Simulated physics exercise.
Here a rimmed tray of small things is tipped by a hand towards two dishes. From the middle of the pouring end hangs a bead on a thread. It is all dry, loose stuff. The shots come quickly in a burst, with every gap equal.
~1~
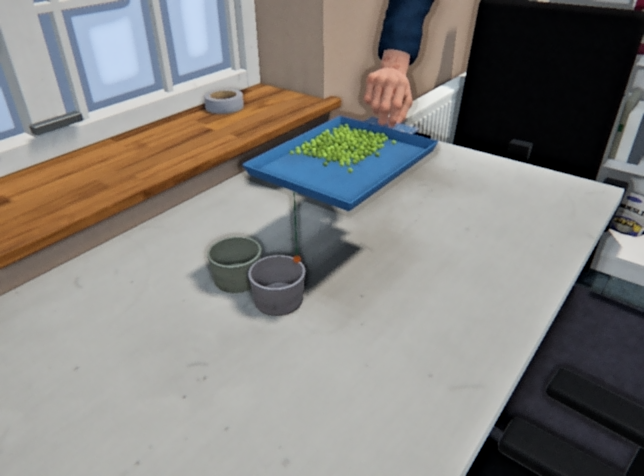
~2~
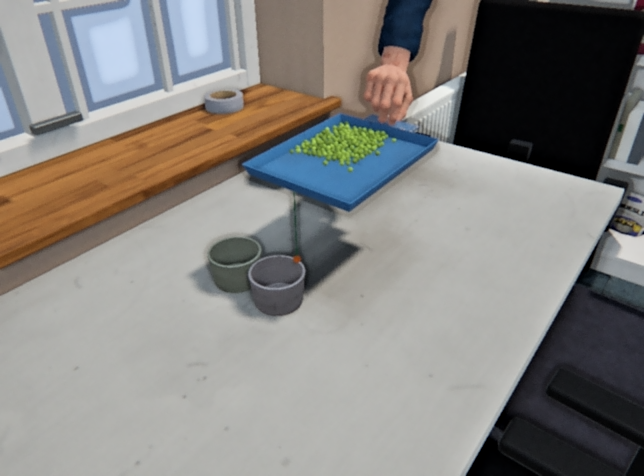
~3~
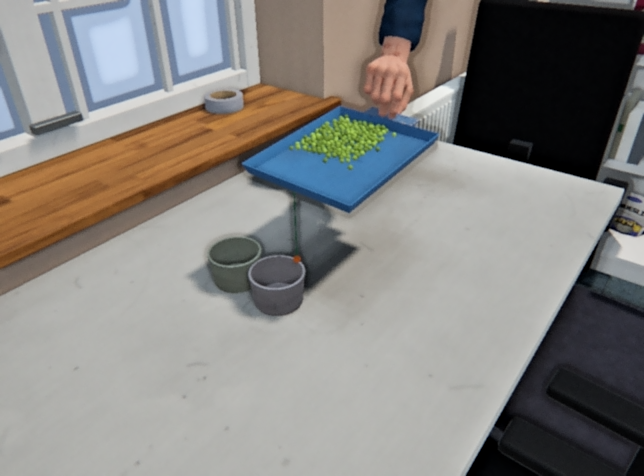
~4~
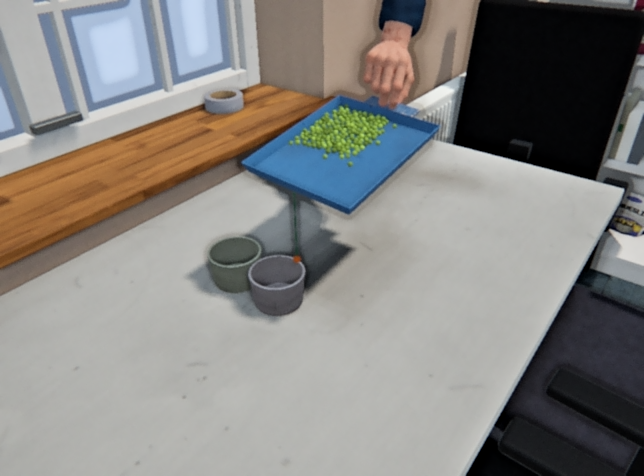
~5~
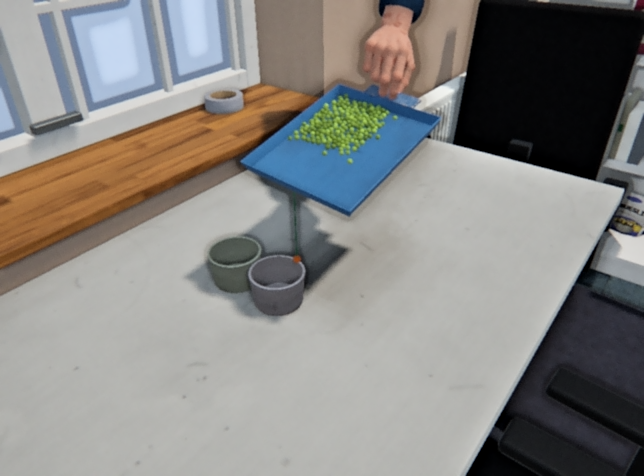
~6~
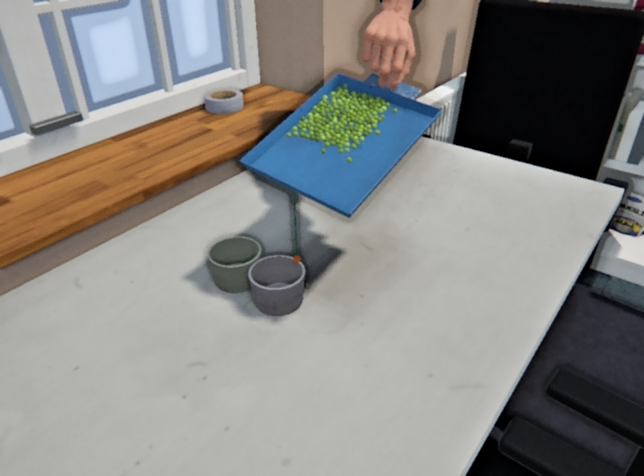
The clip opens with a hand holding a level blue tray of small green peas above two small dishes on a pale tabletop. The hand slowly raises the far end, tilting the tray towards the viewer, and its near right corner dips slightly lowest while the peas stay bunched near the far end.
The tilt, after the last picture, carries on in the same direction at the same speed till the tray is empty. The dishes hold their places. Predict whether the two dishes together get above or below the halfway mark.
Below.
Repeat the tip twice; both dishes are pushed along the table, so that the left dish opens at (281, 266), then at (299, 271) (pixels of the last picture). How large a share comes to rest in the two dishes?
50 and 50 %.
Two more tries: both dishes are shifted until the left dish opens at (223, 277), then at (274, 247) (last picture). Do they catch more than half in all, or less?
First place: Short of half; second place: Short of half.
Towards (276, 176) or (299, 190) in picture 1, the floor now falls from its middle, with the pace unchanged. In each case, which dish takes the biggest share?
Leftward dish for the first, Rightward dish for the second.
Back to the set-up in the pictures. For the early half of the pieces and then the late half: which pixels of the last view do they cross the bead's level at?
First close to (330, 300), next close to (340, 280).
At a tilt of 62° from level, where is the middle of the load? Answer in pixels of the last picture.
The middle of the load sits near (331, 219).
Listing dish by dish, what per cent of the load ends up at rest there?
0 per cent goes to the left dish and 0 per cent to the right dish.
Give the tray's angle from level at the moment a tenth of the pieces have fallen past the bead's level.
Angle: Close to 60°.
Soon, tray tipped steeply; about half on the tray; a small part outside both; about a third in the air.
A while on, tray tipped right over; a small part on the tray; a stray few in the right dish; about two thirds outside both; about a quarter in the air.
Towards the end, tray tipped past a quarter turn; a stray few in the right dish; nearly all outside both.
Finally, tray tipped past a quarter turn; a stray few in the right dish; none in the left dish; nearly all outside both.
